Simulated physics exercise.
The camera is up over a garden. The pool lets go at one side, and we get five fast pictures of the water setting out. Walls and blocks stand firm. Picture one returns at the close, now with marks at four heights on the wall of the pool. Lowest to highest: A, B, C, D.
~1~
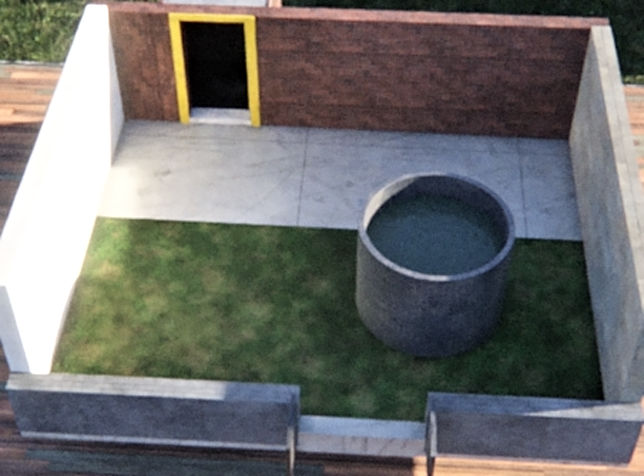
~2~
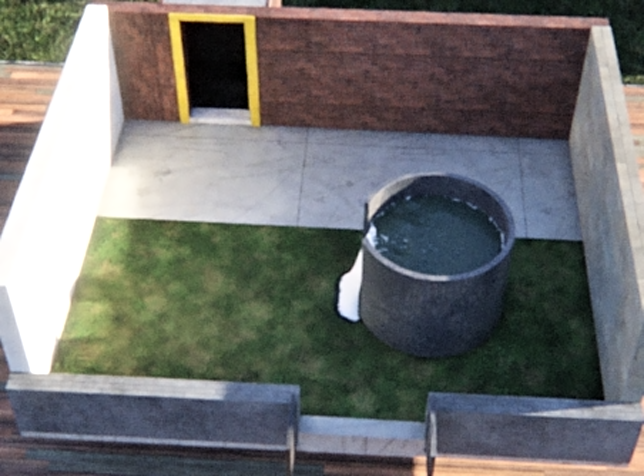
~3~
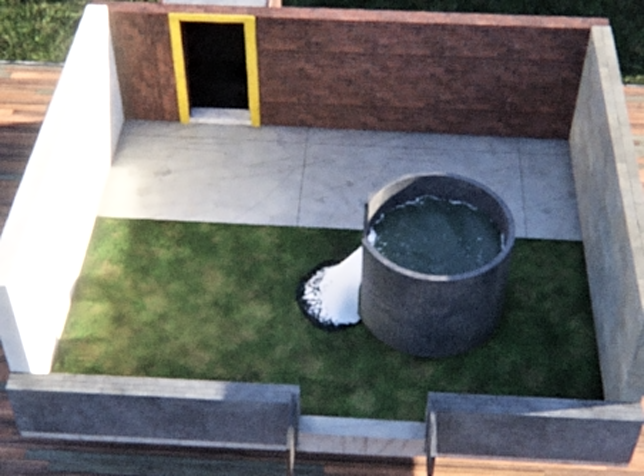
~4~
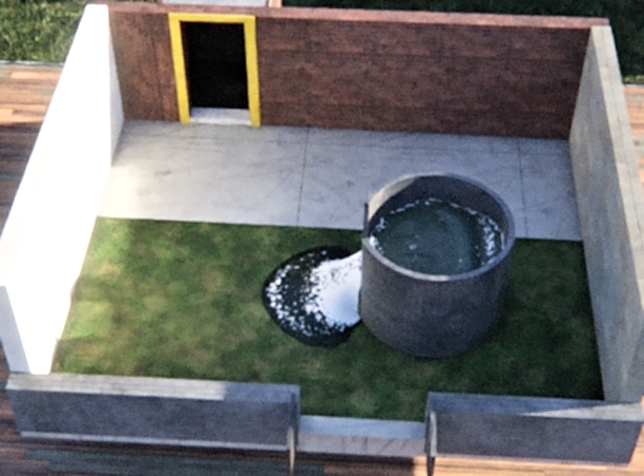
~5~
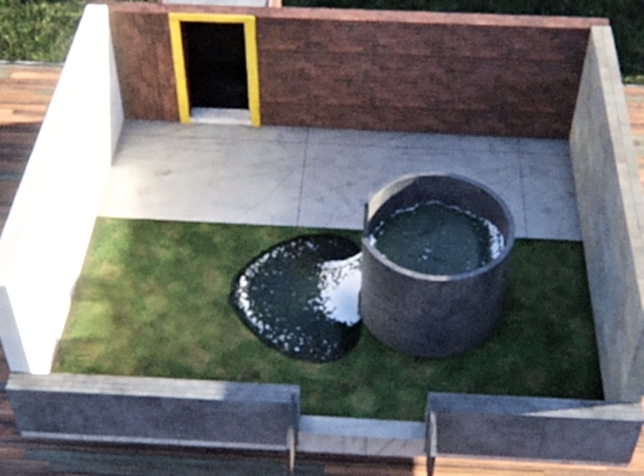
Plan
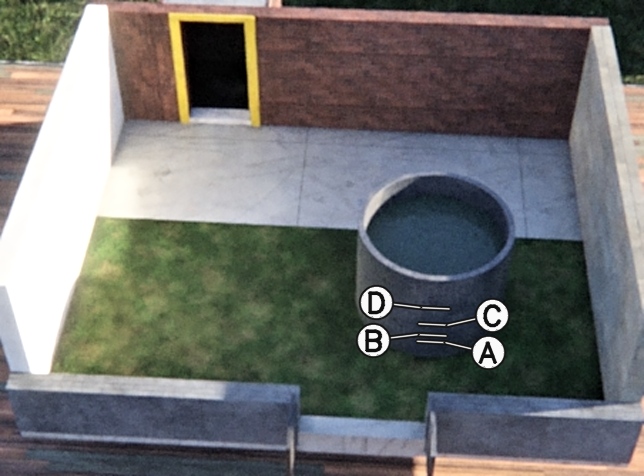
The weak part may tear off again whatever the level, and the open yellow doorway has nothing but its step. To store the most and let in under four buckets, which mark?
Line D.
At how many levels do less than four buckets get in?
All four.
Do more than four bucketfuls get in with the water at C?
No, not at all.
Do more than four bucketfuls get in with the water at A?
No, that is safe.
On the marked copy, A at (431, 341); B at (431, 335); C at (433, 324); D at (434, 308); from the bottom up A, B, C, D.
With A, nothing gets over.
With B, nothing gets over.
With C, nothing gets over.
With D, a splash gets over, under a bucket.
